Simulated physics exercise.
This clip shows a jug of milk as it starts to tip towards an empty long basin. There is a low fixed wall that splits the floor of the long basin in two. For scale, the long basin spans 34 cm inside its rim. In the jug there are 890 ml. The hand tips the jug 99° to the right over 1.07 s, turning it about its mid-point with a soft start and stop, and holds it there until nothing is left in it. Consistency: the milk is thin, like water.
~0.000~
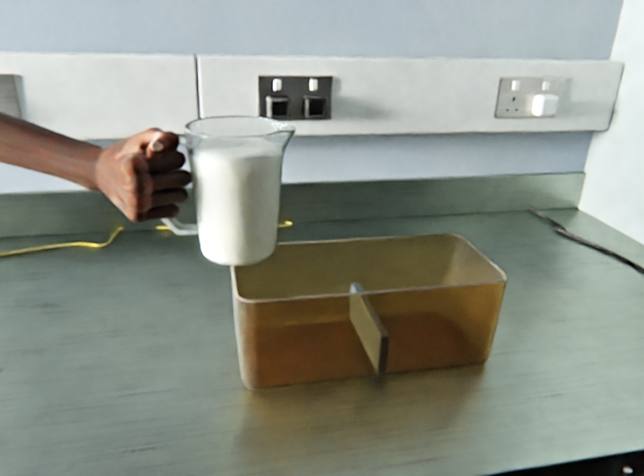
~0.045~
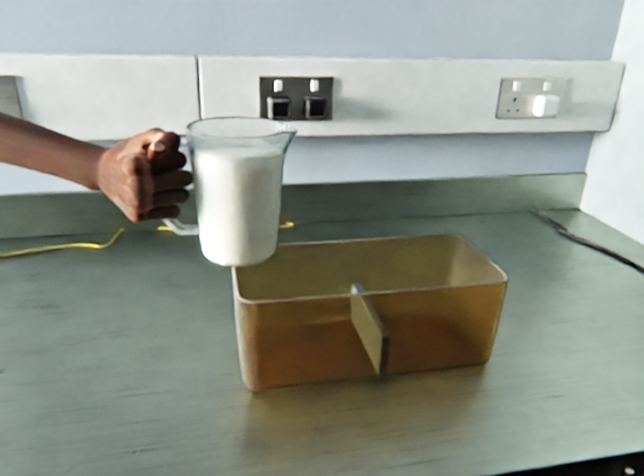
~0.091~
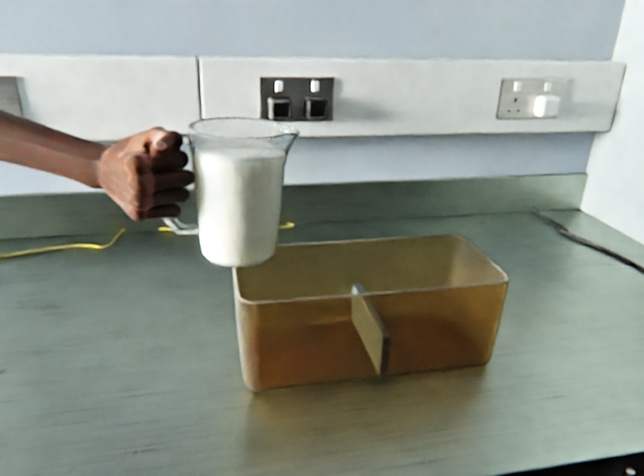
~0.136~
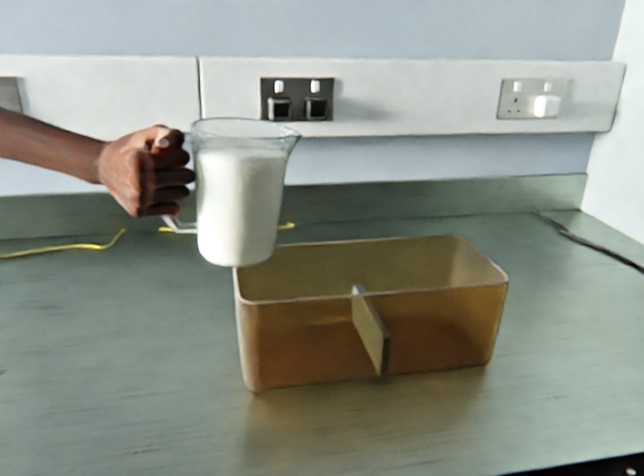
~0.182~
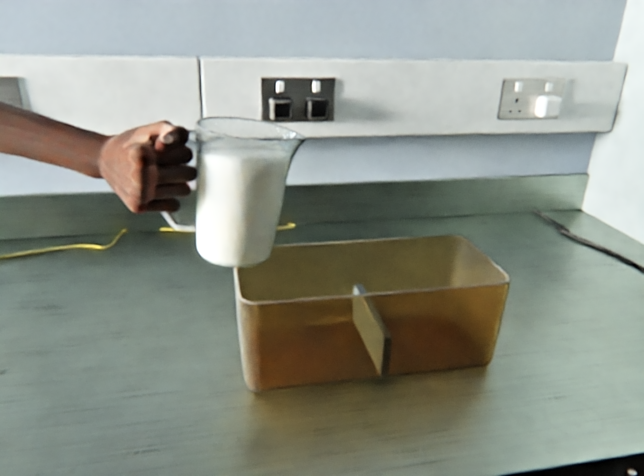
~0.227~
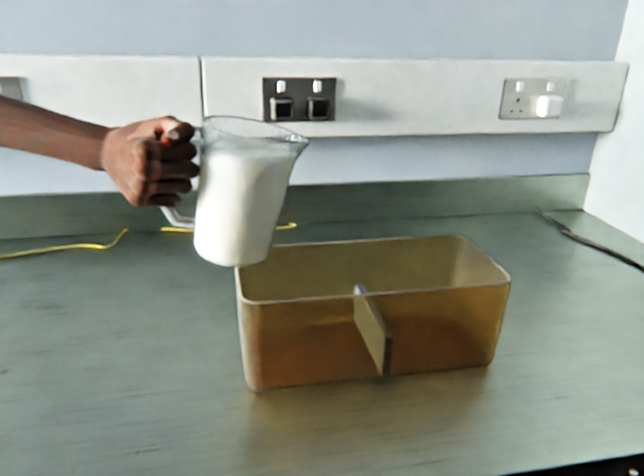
A hand held a clear jug of milk beside an empty, divided long basin on a counter, keeping it almost still at first, then slowly tilted it slightly to the right.
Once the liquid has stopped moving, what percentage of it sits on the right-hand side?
About 14 per cent.
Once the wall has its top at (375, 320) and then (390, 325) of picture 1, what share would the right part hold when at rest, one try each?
15 then 10 %.
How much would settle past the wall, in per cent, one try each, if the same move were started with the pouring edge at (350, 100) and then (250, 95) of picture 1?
In order, 100 and 5 per cent.
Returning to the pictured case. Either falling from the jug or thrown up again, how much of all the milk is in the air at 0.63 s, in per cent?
I'd say close to 10 per cent.
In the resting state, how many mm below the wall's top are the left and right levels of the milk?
28 mm left, 54 mm right.
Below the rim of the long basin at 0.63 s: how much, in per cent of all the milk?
3 %, roughly.
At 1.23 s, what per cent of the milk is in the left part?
Roughly 76 in a hundred.
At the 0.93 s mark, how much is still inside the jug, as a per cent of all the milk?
44 per cent or so.
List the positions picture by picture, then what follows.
In the first picture, it leans 0°; its right rim is at (296, 127); the milk meets the walls at (190, 147) and (282, 145); the long basin's rim runs from (234, 274) to (483, 256); the wall's top is at (369, 307).
In the second picture, it leans 0°; its right rim is at (297, 128); the milk meets the walls at (191, 147) and (283, 146).
In the third picture, it leans 2°; its right rim is at (299, 130); the milk meets the walls at (193, 148) and (284, 147).
In the fourth picture, it leans 4°; its right rim is at (302, 133); the milk meets the walls at (196, 147) and (287, 148).
In the fifth picture, it leans 7°; its right rim is at (306, 136); the milk meets the walls at (199, 148) and (290, 149).
In the sixth picture, it leans 11°; its right rim is at (310, 140); the milk meets the walls at (203, 149) and (295, 149).
By 0.63 s the tilt is 63° and 87 per cent is still to pour, 3 is left of the wall and 0 right of it.
By 0.93 s the tilt is 95° and 43 per cent is still to pour, 32 is left of the wall and 11 right of it.
By 1.23 s the tilt is 99° and 7 per cent is still to pour, 76 is left of the wall and 12 right of it.
By 1.57 s the tilt is 99° and 1 per cent is still to pour, 85 is left of the wall and 13 right of it.
At rest 85 per cent lies left of the wall, 14 right of it and 1 outside.
